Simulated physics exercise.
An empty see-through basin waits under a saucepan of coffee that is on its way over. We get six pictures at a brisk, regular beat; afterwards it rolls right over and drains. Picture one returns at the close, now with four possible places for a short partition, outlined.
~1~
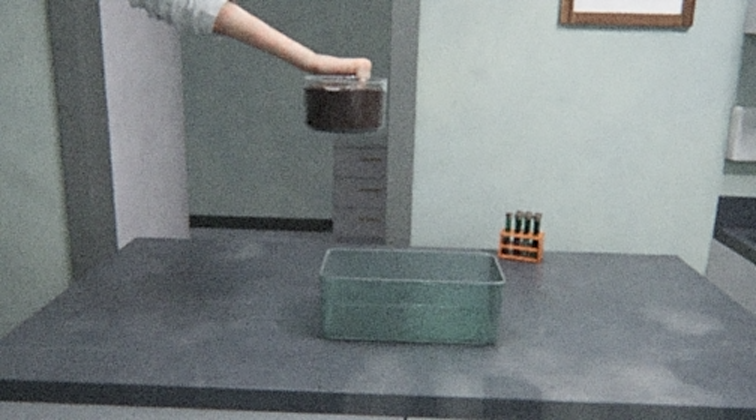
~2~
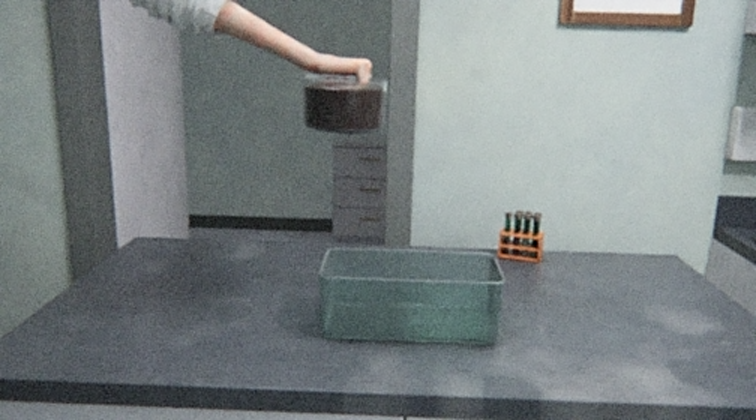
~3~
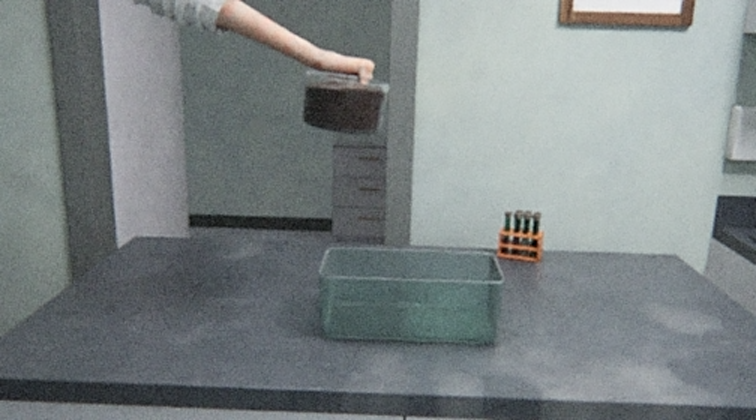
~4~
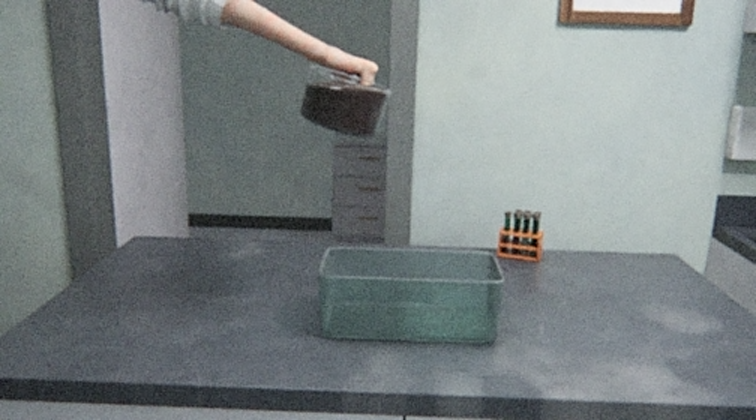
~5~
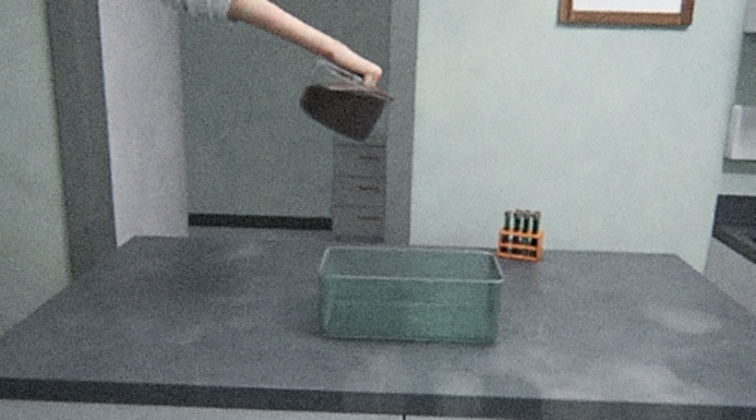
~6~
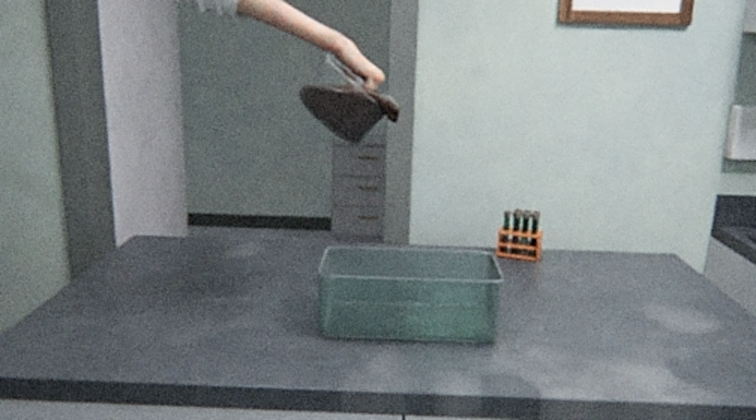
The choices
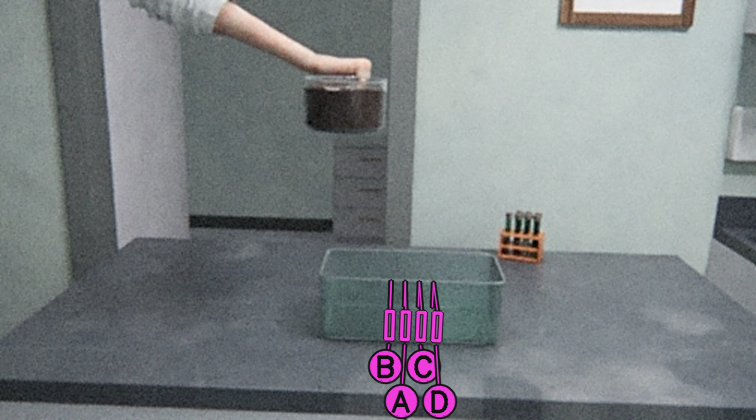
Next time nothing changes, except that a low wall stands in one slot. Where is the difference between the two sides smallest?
Take D.
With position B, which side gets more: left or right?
The right side.
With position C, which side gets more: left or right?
The right side.
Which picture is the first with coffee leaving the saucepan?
Picture 5.
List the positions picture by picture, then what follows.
In the first frame, upright, lip at (385, 80); basin from (321, 336) to (498, 342); nothing has left yet.
In the second frame, upright, lip at (386, 81); nothing has left yet.
In the third frame, tipped about 7°, lip at (387, 84); nothing has left yet.
In the fourth frame, tipped about 16°, lip at (389, 90); nothing has left yet.
In the fifth frame, tipped about 27°, lip at (390, 99); coffee is over the lip, down to (390, 99).
In the sixth frame, tipped about 39°, lip at (389, 109); coffee is over the lip, down to (394, 121).
In magenta, A at (404, 344); B at (389, 344); C at (420, 345); D at (436, 345).
With A, about 8 % ends left of the wall and 88 % right of it; 4 % is lost outside.
With B, about 8 % ends left of the wall and 87 % right of it; 4 % is lost outside.
With C, about 21 % ends left of the wall and 75 % right of it; 4 % is lost outside.
With D, about 51 % ends left of the wall and 45 % right of it; 3 % is lost outside.
